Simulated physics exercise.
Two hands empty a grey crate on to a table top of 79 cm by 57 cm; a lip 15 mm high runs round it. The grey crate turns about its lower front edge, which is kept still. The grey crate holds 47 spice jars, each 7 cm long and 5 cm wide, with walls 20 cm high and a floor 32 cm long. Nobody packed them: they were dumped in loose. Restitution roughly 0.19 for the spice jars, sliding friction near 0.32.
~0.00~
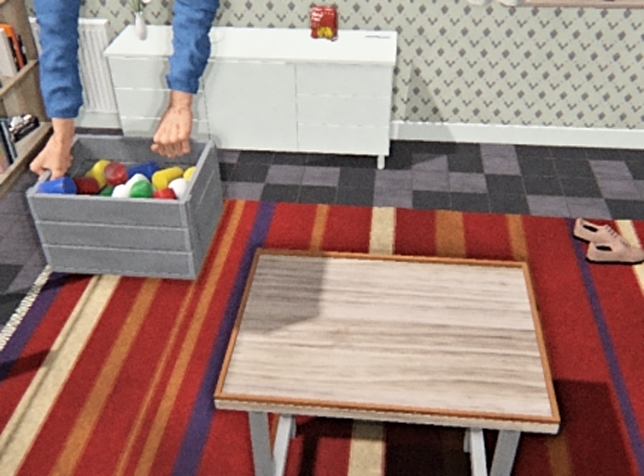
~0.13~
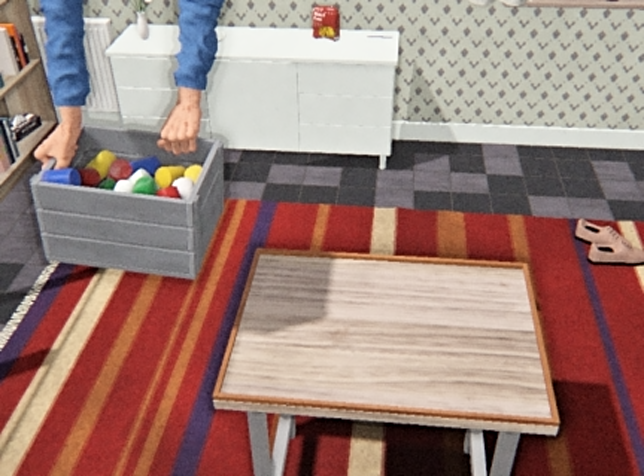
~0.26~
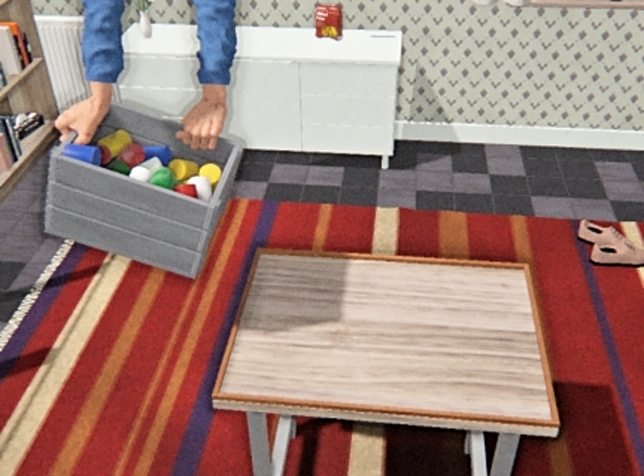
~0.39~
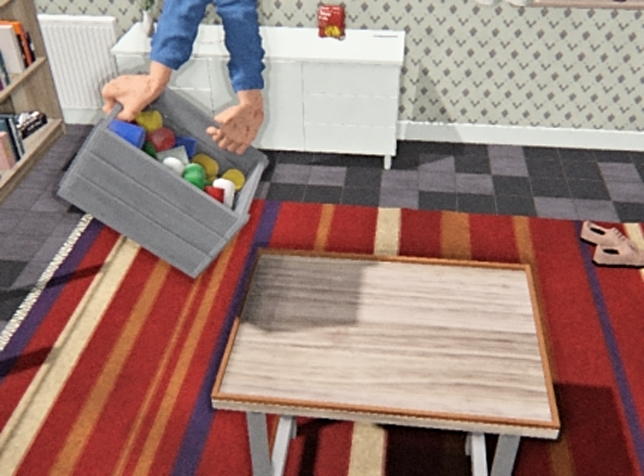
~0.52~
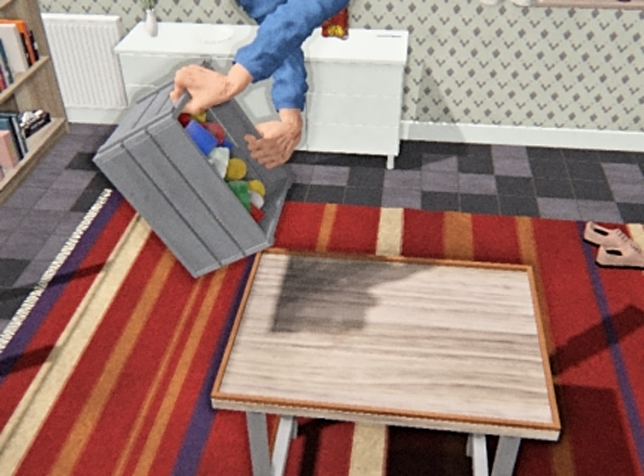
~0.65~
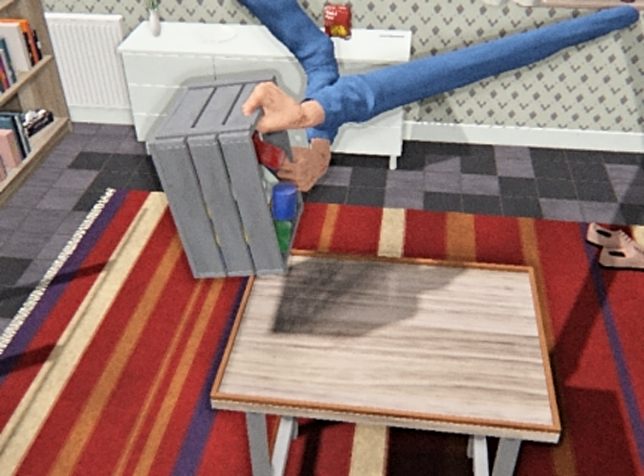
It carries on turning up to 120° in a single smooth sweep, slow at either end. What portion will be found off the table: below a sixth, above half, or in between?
You should find not even a sixth of the load off the table.
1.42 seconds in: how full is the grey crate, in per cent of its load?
Some 0 per cent.
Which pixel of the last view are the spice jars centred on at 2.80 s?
Around (390, 323).
After 0.99 s, tilt 119°; 24 still in the grey crate, 14 on the table top and 9 in the air.
After 1.42 s, tilt 120°; 46 on the table top and 1 in the air.
After 2.03 s, tilt 120°; 46 on the table top and 1 over the table's other edges.
When it is over (at 2.80 s), 46 on the table top and 1 over the table's other edges. Asked share, 1 of 47, 2 per cent.
